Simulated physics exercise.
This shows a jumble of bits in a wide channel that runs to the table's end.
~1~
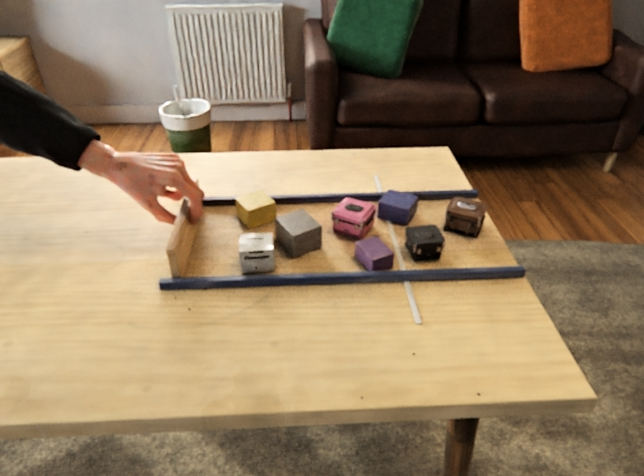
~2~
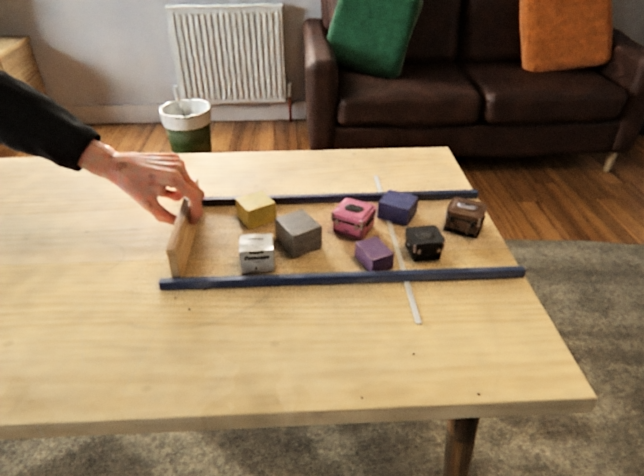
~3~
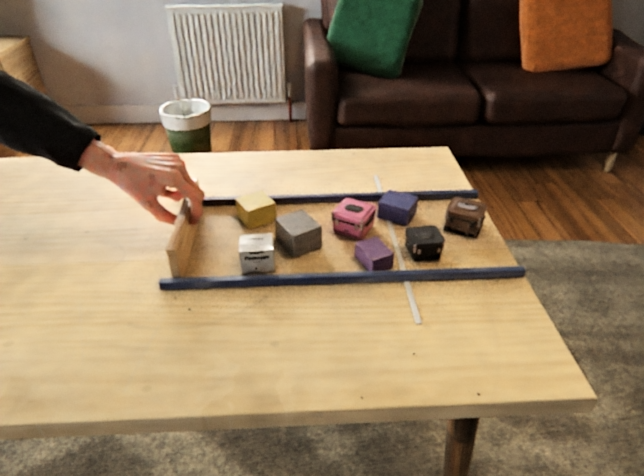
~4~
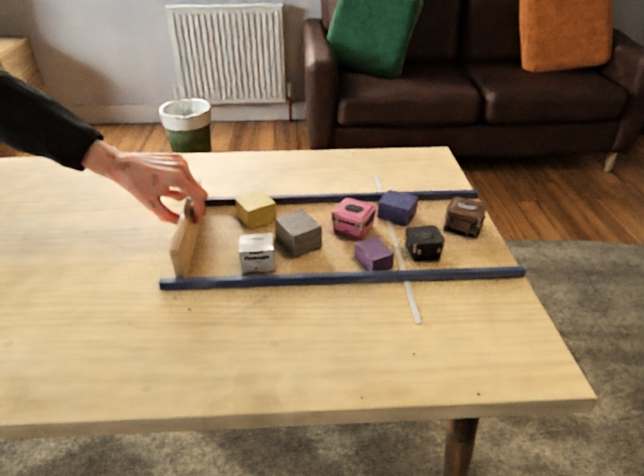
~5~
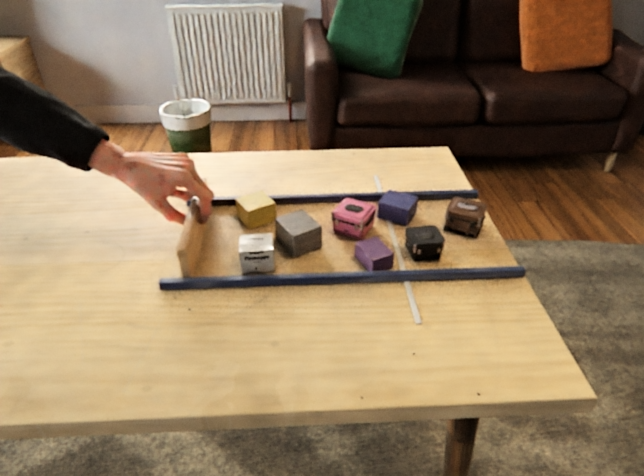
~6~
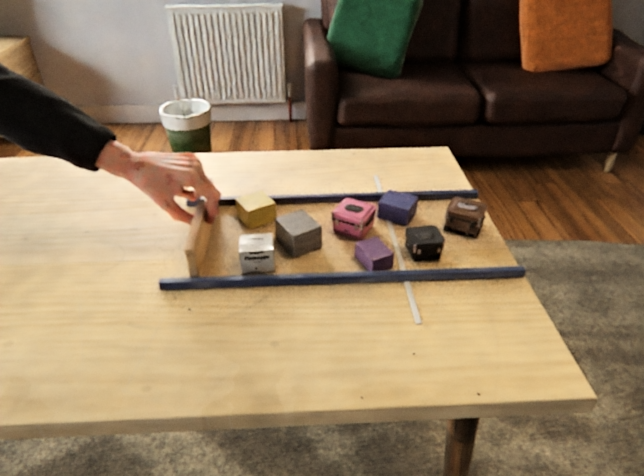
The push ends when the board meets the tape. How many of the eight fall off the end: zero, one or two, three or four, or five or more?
Outcome: The number that fall off is zero.
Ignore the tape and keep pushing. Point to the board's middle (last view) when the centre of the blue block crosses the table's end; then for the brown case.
Near (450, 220) and (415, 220).
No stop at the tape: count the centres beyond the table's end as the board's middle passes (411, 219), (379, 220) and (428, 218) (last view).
It would be 0, 0 and 1.
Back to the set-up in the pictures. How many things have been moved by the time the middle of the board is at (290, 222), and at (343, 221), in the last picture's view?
The counts are 3 and 6.
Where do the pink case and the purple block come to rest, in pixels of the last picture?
About (439, 216), and the other about (448, 257).
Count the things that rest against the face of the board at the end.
It touches 3.
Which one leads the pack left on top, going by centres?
The brown case ends nearest.
Soon after, none off yet; brown case at rest near (465, 216); black case at rest near (424, 244); blue block at rest near (398, 207).
At rest, the number that fall off is zero.
